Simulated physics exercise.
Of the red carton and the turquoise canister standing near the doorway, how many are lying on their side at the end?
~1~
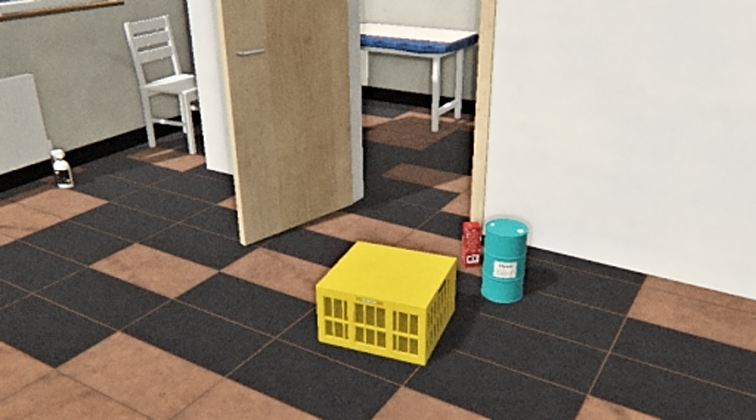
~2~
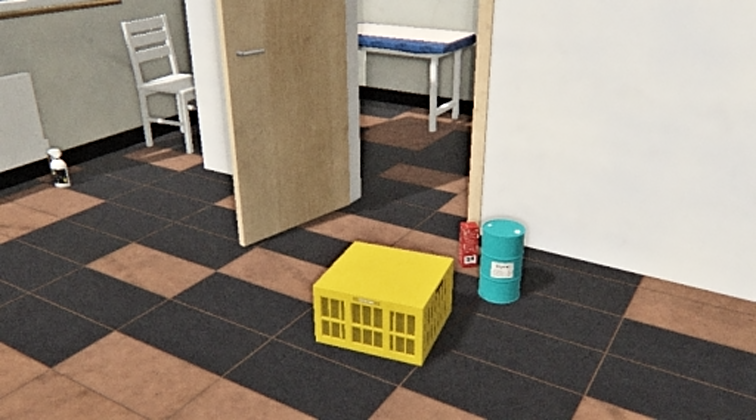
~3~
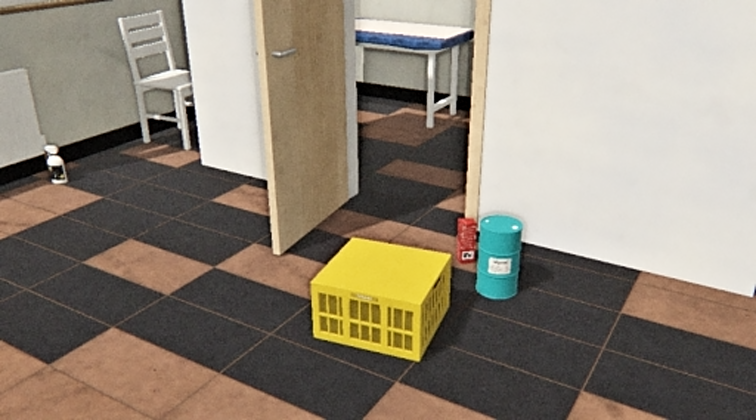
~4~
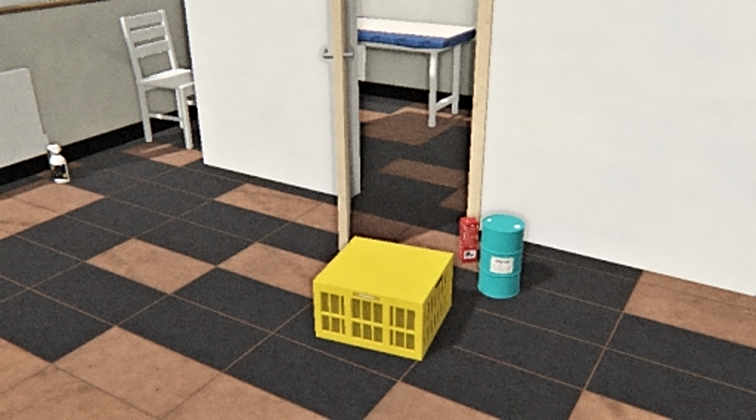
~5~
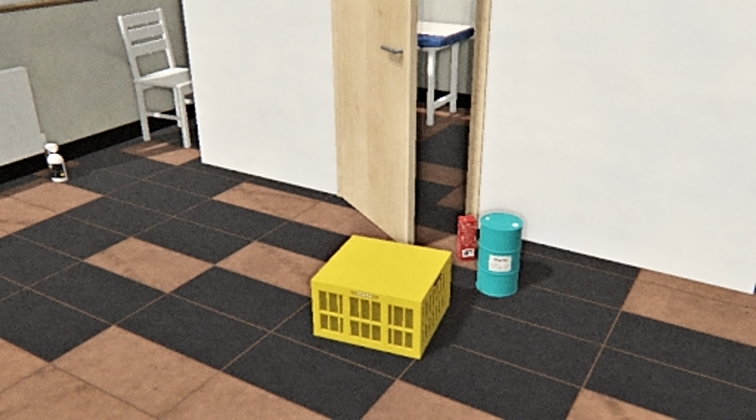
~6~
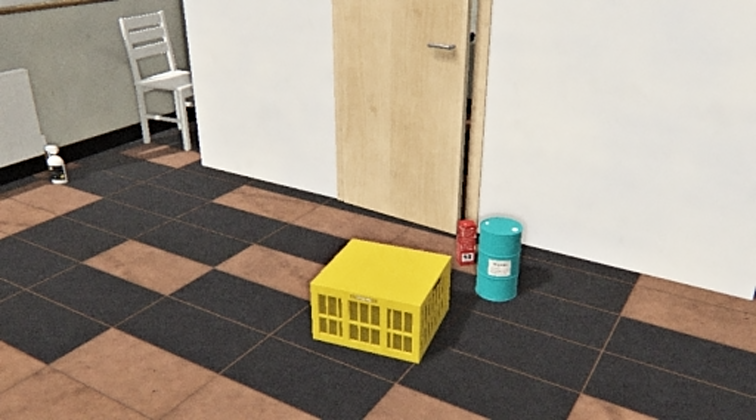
None of them are. The red carton and the turquoise canister both remain upright beside the doorway.
Wooden door swinging from wide open to nearly shut behind a yellow crate, red carton and turquoise canister staying put.
